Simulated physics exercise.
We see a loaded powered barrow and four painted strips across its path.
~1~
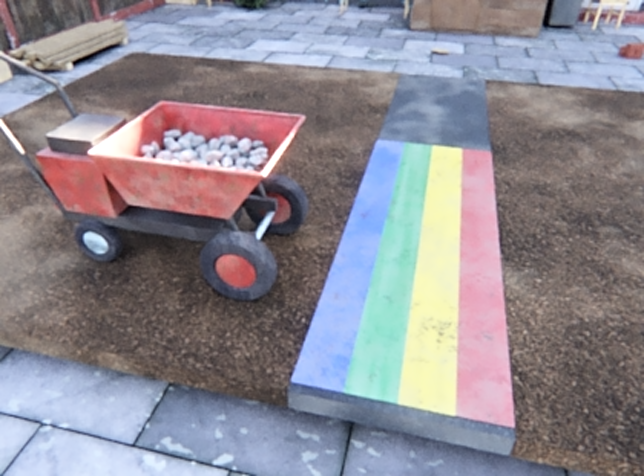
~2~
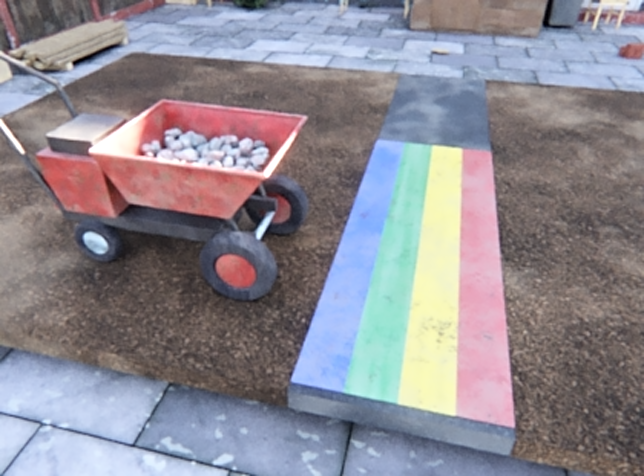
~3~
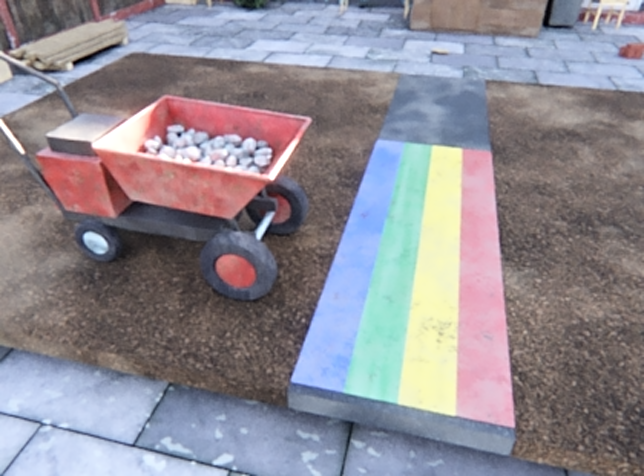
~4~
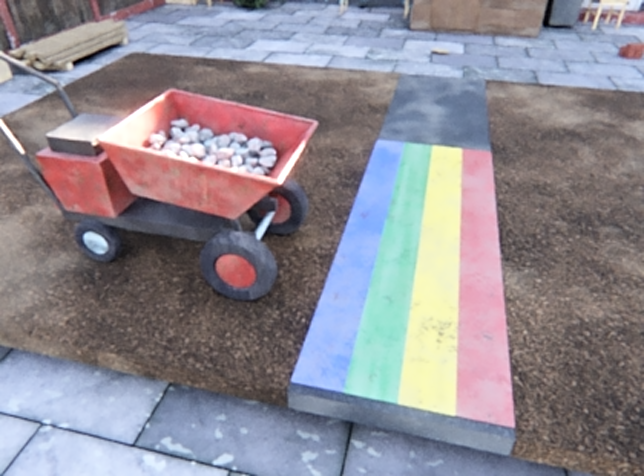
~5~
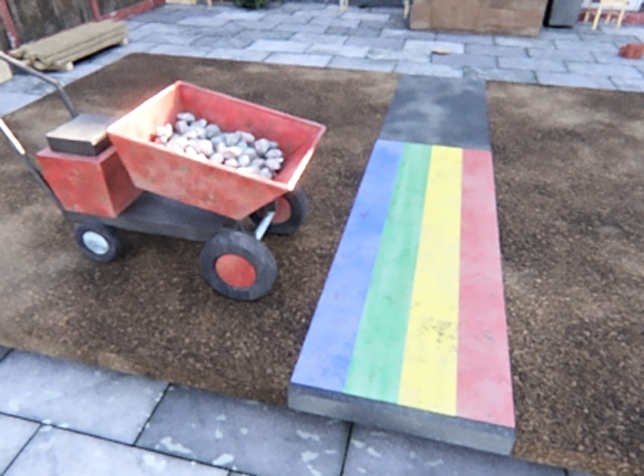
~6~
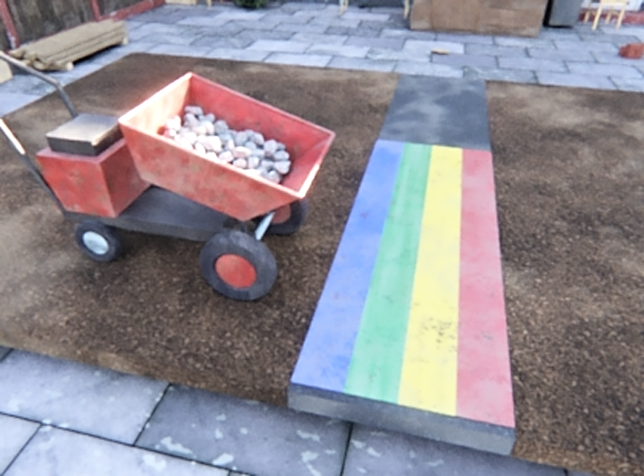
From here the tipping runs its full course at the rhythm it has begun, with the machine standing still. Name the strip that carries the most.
The green strip carries the most.
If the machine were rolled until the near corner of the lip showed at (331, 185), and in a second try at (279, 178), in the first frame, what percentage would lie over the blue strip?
First some 0, then 0 per cent.
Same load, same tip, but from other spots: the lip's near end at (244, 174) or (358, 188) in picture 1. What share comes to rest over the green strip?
Roughly 40 per cent, and 0 per cent.
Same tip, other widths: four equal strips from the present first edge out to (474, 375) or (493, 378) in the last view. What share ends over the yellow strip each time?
Near 30 % and 30 %.
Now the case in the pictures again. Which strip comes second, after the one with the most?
Next in line is the yellow one.
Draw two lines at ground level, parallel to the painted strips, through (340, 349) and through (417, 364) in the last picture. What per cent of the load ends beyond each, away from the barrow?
First some 80, then 20 per cent.
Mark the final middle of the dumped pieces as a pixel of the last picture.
At about (395, 278).
Soon, skip tipped steeply; all in the skip.
A while on, skip tipped right over; most in the skip; a stray few over the blue strip; a small part over the green strip.
Towards the end, skip tipped right over; about a quarter in the skip; a small part over the blue strip; about half over the green strip; about a quarter over the yellow strip; a stray few over the red strip; a stray few off the paint.
Finally, skip tipped right over; a small part in the skip; a small part over the blue strip; about half over the green strip; about a quarter over the yellow strip; a stray few over the red strip; a stray few off the paint.
